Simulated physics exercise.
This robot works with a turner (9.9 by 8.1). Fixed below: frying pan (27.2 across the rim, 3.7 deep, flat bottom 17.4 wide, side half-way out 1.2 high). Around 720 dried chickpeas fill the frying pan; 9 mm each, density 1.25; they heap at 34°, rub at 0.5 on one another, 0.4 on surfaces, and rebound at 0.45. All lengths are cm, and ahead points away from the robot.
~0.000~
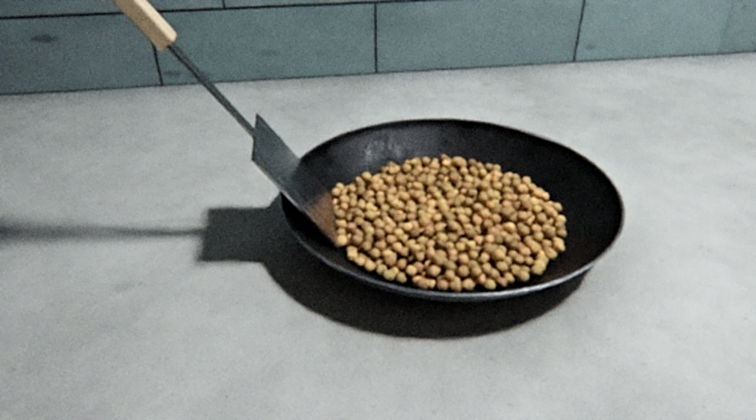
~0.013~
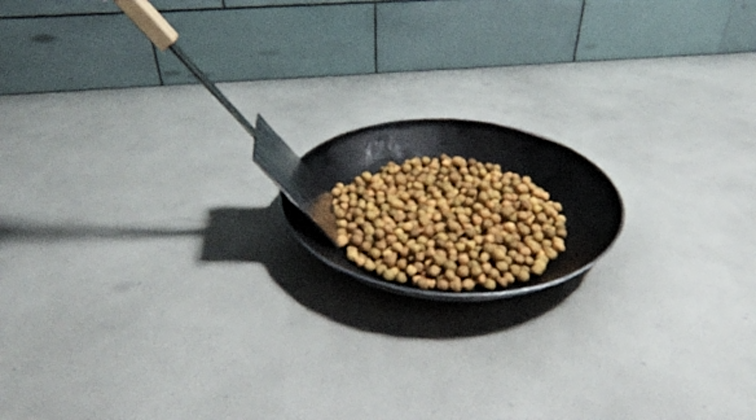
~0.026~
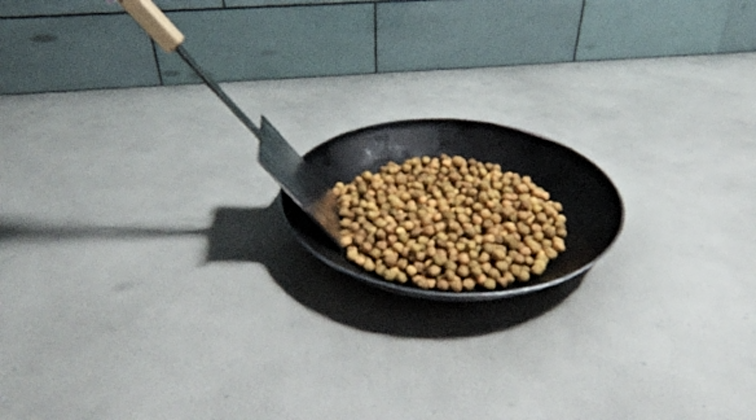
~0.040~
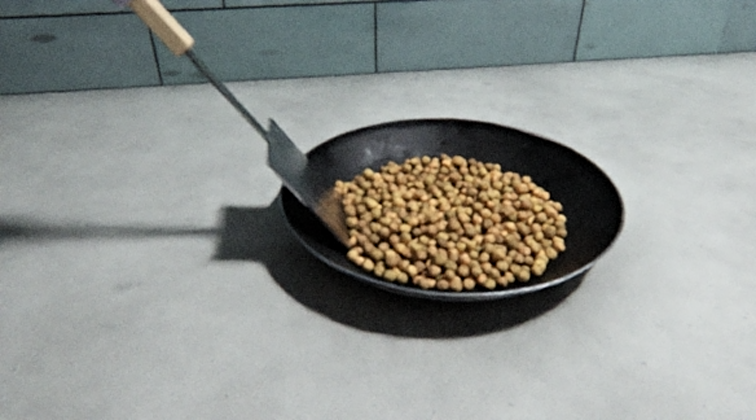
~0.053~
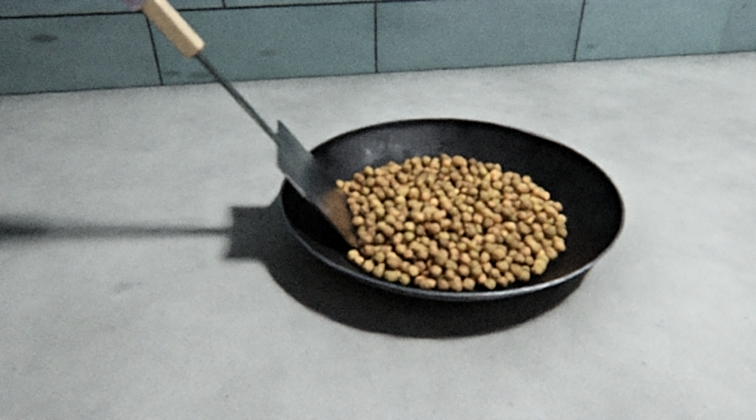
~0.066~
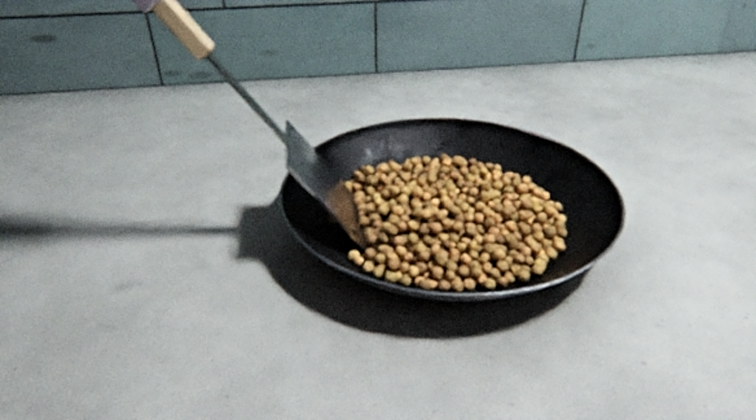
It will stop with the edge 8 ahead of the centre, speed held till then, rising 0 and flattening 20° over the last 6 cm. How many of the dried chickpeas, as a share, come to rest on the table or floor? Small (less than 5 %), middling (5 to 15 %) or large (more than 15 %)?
On the table or floor the share is small, less than 5 %.
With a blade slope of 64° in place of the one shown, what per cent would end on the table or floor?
Then about 5 per cent.
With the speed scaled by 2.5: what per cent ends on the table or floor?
Some 10 per cent.
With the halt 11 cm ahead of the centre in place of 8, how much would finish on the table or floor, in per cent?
It would be near 20 per cent.
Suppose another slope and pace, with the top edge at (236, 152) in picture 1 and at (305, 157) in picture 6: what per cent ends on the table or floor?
About 10 per cent.
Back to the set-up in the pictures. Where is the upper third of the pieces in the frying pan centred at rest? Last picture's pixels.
Near (557, 184).
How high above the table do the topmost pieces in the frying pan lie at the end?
Roughly 5.0 cm.
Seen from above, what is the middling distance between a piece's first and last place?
About 4 cm.
By 0.18 s, sloping 56°, highest piece 4 above the table; 725 in the frying pan.
By 0.29 s, sloping 49°, highest piece 4 above the table; 725 in the frying pan.
By 0.55 s, sloping 36°, highest piece 5 above the table; 704 in the frying pan, 21 on the table or floor.
By 1.60 s, sloping 36°, highest piece 5 above the table; 703 in the frying pan, 22 on the table or floor.
Final count, 703 in the frying pan, 22 on the table or floor. That is 3 % on the table or floor.
